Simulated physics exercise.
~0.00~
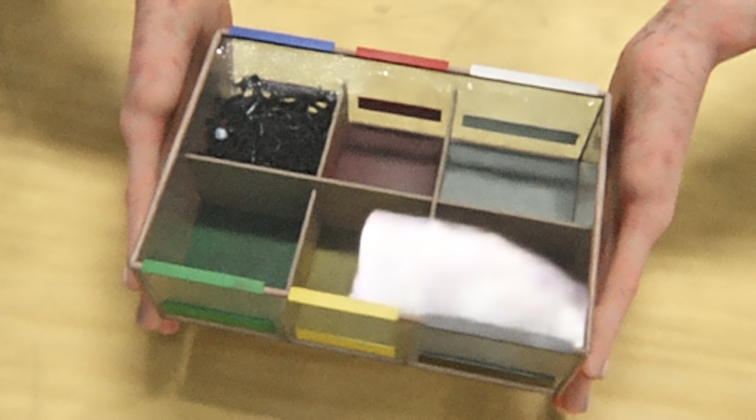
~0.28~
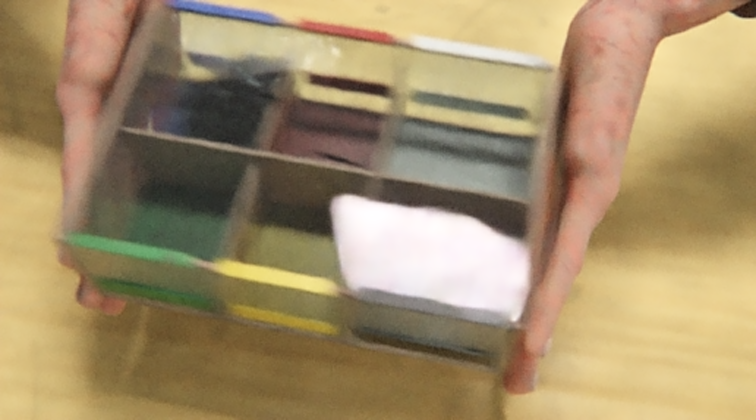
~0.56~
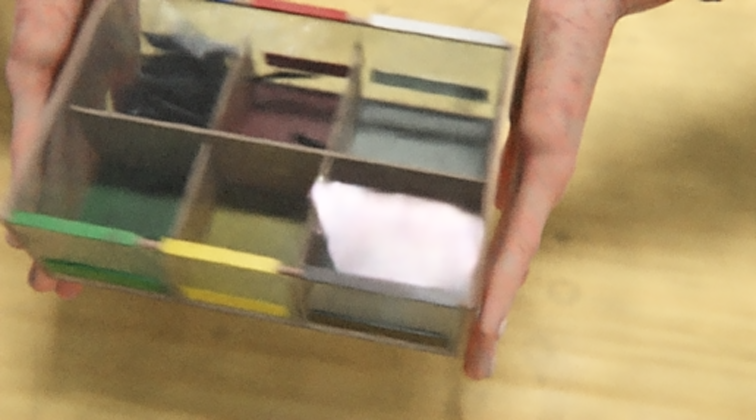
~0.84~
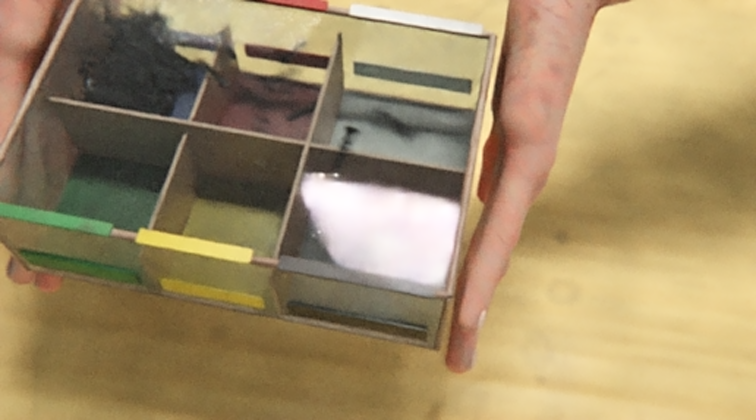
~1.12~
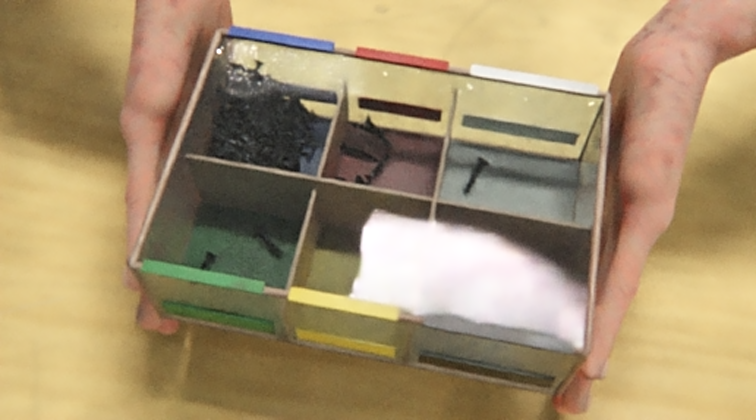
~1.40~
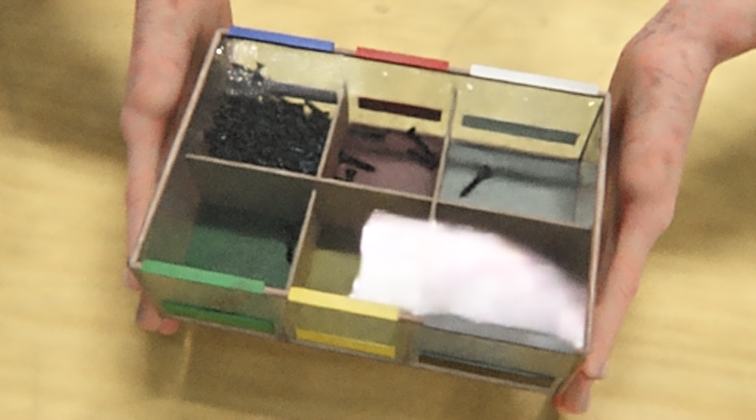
A clear-lidded box of six colour-marked compartments, held in two hands over a wooden table, shifts left and back right, while a few black screws scatter from the heap at blue into neighbouring compartments; most end at blue, with a few at red and one at white.
